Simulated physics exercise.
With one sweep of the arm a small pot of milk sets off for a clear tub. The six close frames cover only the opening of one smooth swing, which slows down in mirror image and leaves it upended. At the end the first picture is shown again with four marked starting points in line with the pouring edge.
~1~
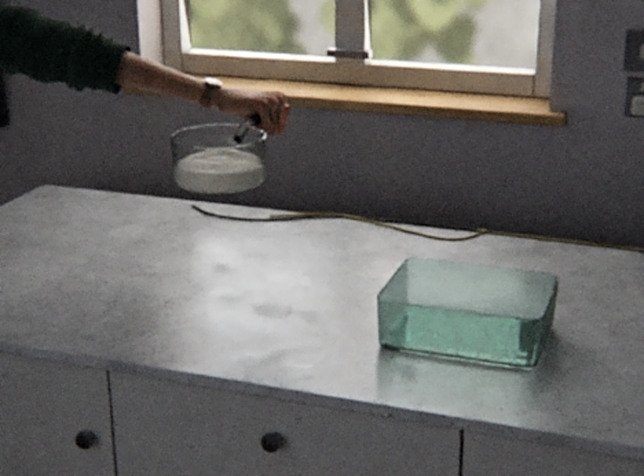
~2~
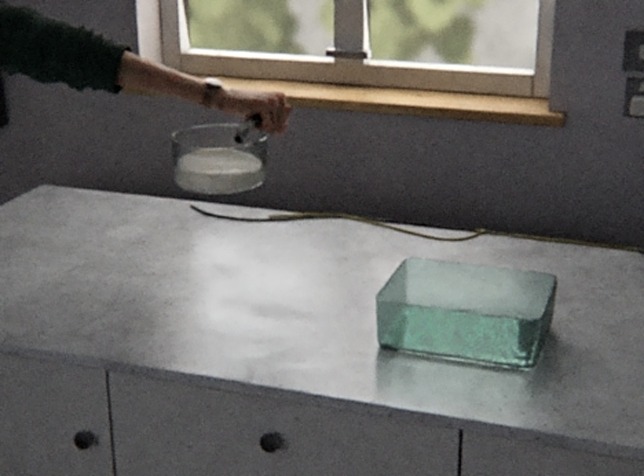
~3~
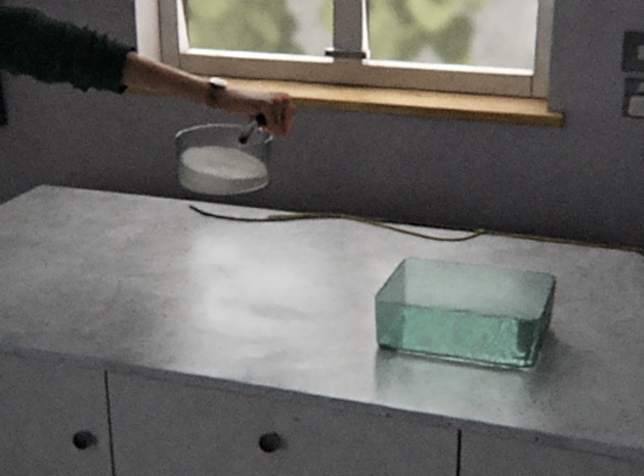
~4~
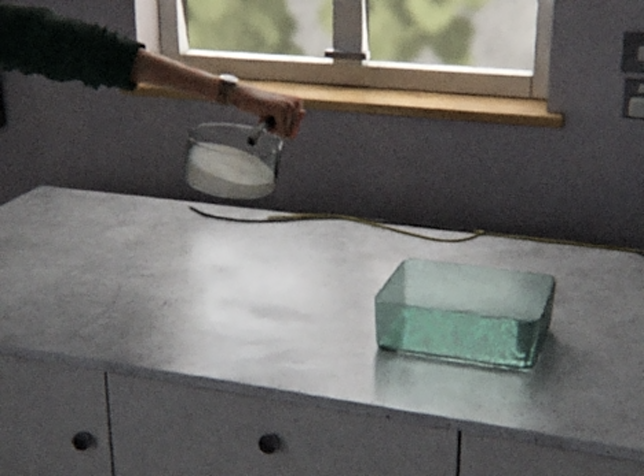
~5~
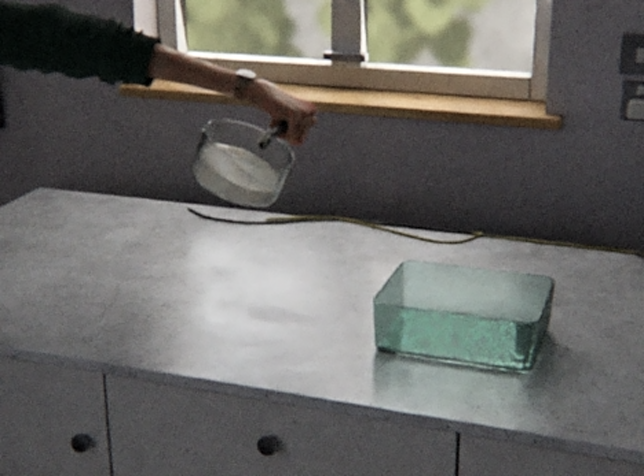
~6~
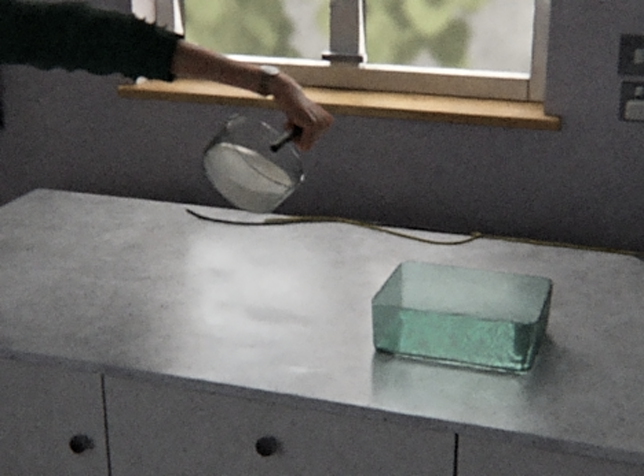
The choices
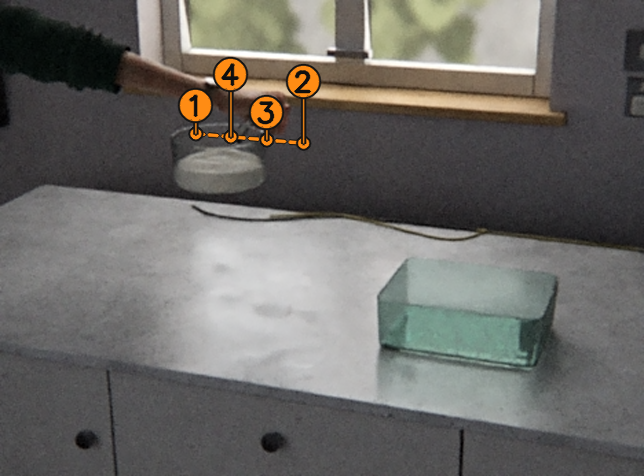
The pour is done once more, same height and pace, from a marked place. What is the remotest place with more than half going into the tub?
Dot 2 just does it.
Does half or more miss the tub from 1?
Yes.
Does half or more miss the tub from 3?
Yes, it does.
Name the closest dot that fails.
It is 3.
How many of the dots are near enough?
One of the four.
In orange, 1 at (195, 133); 2 at (303, 143); 3 at (266, 140); 4 at (230, 136).
With 1, about 0 % lands in the tub, 100 % falls short.
With 2, about 68 % lands in the tub, 16 % falls short and 16 % goes beside or beyond.
With 3, about 19 % lands in the tub, 77 % falls short and 4 % goes beside or beyond.
With 4, about 0 % lands in the tub, 100 % falls short.
